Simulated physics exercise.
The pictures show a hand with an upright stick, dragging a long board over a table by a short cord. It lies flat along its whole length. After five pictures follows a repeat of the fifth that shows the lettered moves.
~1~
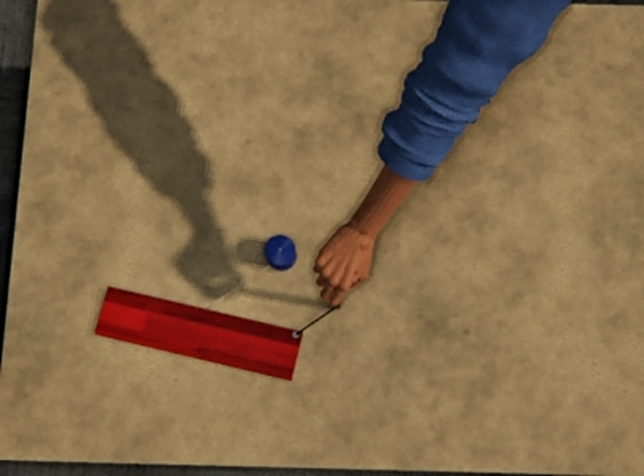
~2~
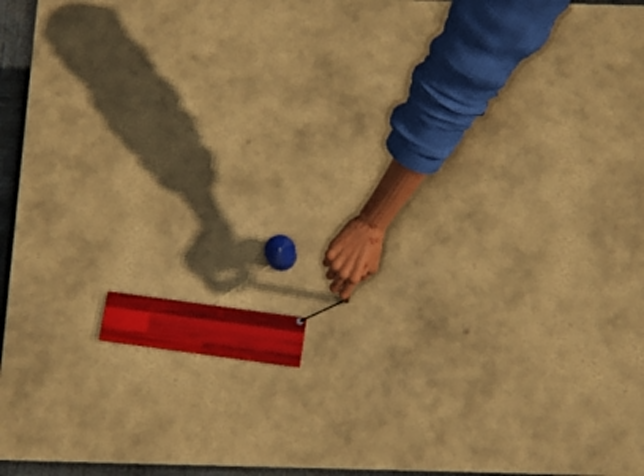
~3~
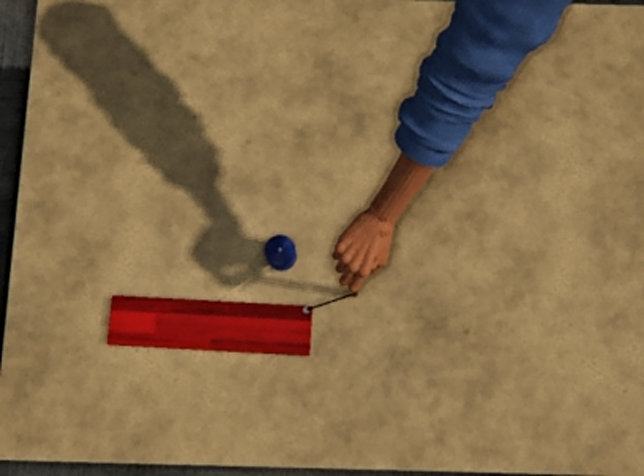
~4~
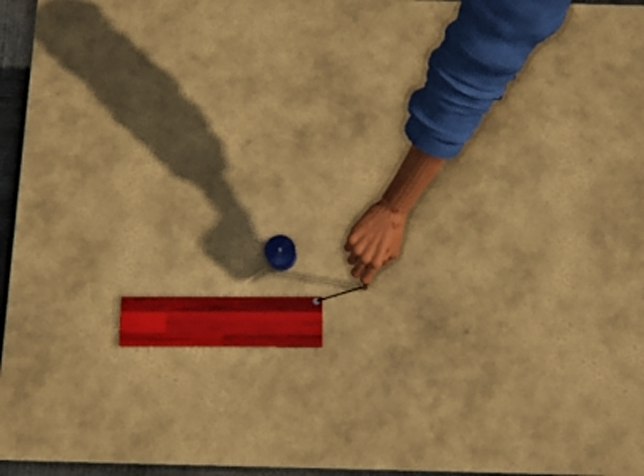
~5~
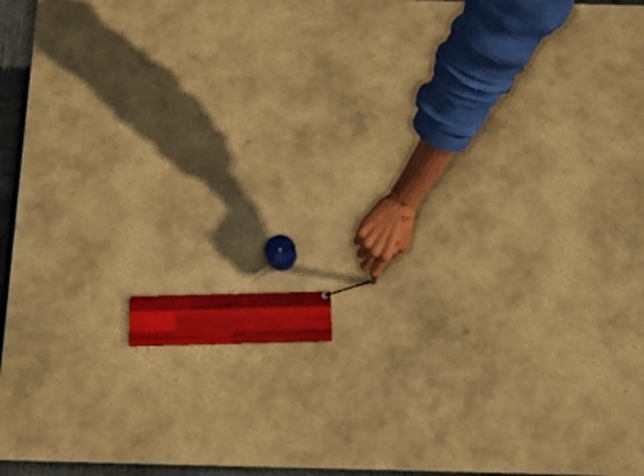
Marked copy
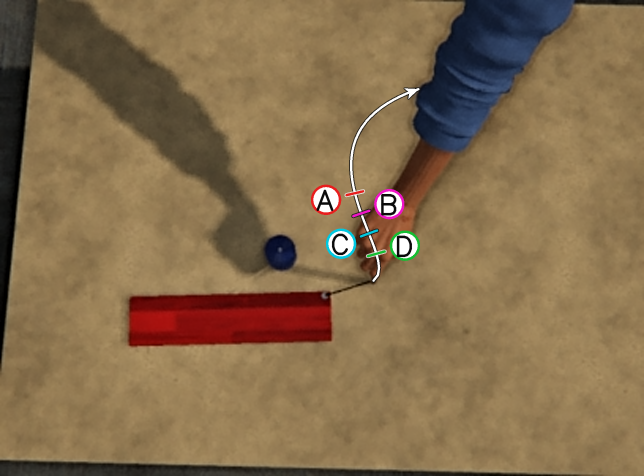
Red board sliding slightly right and swinging level as a blue-sleeved hand pulls its corner by a cord, beside a still blue tin.
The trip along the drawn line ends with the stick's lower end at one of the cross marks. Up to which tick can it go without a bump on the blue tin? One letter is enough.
It can go as far as C.
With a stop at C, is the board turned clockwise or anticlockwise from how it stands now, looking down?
For that mark, anticlockwise.
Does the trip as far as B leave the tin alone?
No.
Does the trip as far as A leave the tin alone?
No.
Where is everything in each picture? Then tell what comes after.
In the first frame, red board (199, 333); blue tin (281, 253).
In the second frame, red board (203, 329); blue tin (281, 253).
In the third frame, red board (210, 325); blue tin (281, 253).
In the fourth frame, red board (221, 321); blue tin (281, 253).
In the fifth frame, red board (230, 318); blue tin (281, 253).
On the marked copy, A at (355, 193); B at (361, 213); C at (369, 234); D at (376, 254); the route from (373, 281) via (351, 166) to (419, 89).
Following C. Soon after the start, foot of the stick (379, 266), middle of the board (240, 315).
Later, foot of the stick (374, 247), middle of the board (245, 311).
In the end, foot of the stick (369, 234), middle of the board (247, 308); nothing has been touched.
As for the rest, A is too far, the tin has been hit; B is too far, the tin has been hit; D is safe but short.
